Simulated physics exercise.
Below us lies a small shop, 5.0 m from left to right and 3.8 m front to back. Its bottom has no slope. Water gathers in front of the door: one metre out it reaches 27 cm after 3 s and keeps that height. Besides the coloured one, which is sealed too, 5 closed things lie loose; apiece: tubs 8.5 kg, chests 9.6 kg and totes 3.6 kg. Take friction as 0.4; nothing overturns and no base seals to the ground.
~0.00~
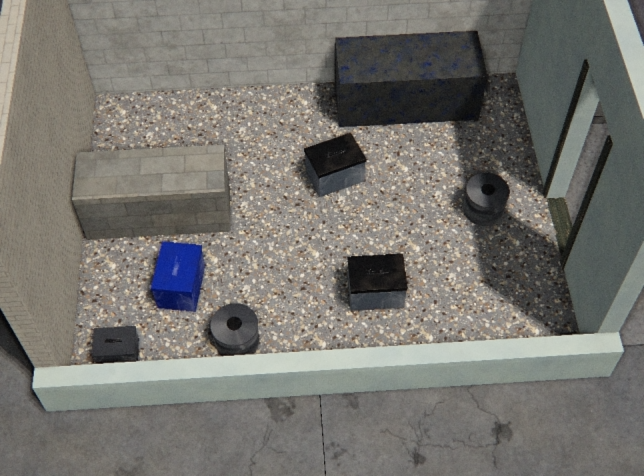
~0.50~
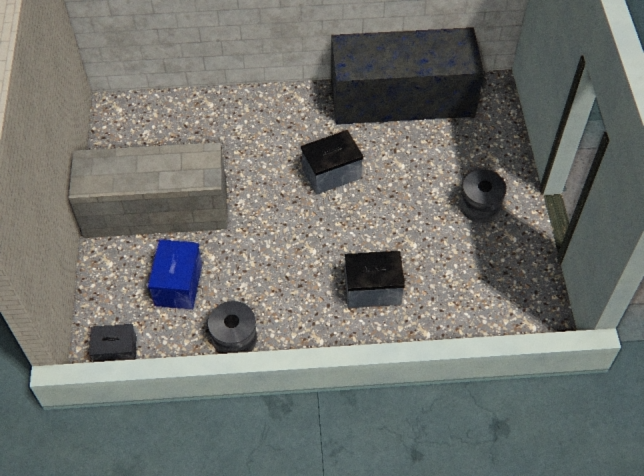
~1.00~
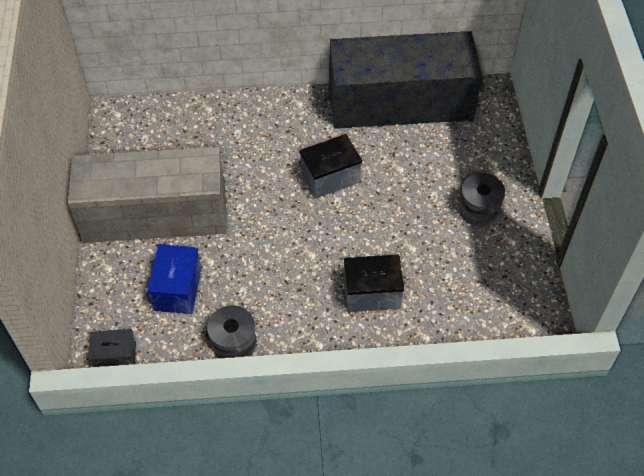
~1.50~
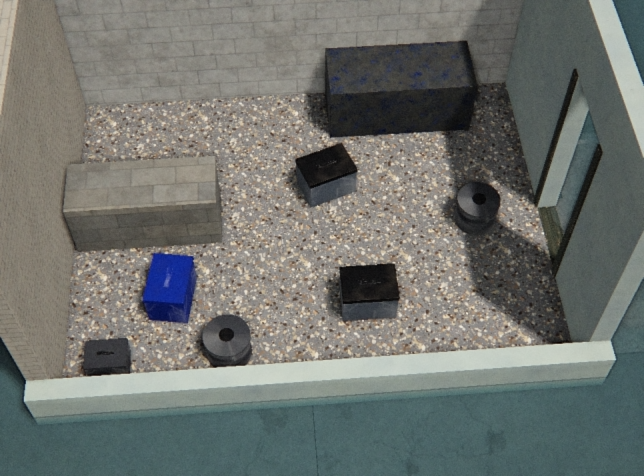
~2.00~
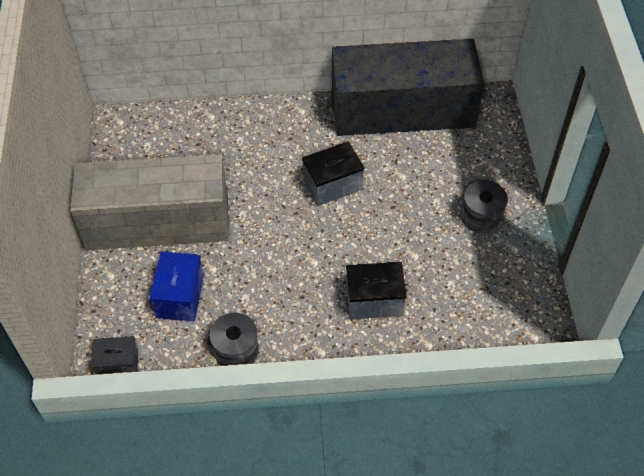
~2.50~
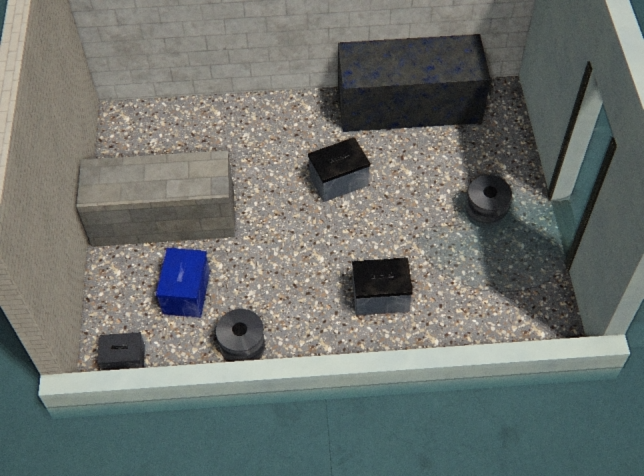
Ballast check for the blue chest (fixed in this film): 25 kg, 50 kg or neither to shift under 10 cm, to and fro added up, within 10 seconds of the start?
I expect that only the larger load is enough.
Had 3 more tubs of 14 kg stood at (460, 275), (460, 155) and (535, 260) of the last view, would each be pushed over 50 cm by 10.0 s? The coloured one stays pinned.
In turn: More, under, over.
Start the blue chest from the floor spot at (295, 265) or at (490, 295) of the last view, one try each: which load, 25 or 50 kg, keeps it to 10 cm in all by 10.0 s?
In turn: Only the larger holds; only the larger holds.
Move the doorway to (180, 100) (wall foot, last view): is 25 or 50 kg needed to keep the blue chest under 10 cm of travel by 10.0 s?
Then the lower weight is enough.
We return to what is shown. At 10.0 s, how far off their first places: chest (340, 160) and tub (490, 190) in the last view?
In that order: 200 cm, 250 cm.
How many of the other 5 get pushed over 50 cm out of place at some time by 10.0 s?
I count 4.
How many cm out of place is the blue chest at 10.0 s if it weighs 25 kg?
Roughly 20 cm.
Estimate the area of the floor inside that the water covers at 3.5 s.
Some 5.5 m2.
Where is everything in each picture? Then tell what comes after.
The blue chest at (177, 266) rests on the ground; 0.0 m2 under water; 0 of 6 have shifted, in the first frame.
The blue chest at (174, 264) rests on the ground; water covers 0.0 m2; 0 of 6 have shifted, in the second frame.
The blue chest at (173, 269) rests on the ground; water covers 0.0 m2; 0 of 6 have shifted, in the third frame.
The blue chest at (168, 278), on the bottom; 0.0 m2 under water; 0 of 6 have shifted, in the fourth frame.
The blue chest at (175, 276) rests on the ground; water covers 0.3 m2; 0 of 6 have shifted, in the fifth frame.
The blue chest at (182, 272) rests on the ground; water covers 1.4 m2; 0 of 6 have shifted, in the sixth frame.
After 3.5 s the blue chest would be 0 cm from its start with 25 kg and 0 cm from its start with 50 kg; 0 cm of water round it then.
After 4.5 s the blue chest would be 0 cm from its start with 25 kg and 0 cm from its start with 50 kg; 2 cm of water round it then.
After 7.0 s the blue chest would be 4 cm from its start with 25 kg and 0 cm from its start with 50 kg; 7 cm of water round it then.
After 10.0 s the blue chest would be 16 cm from its start with 25 kg and 0 cm from its start with 50 kg; 14 cm of water round it then.
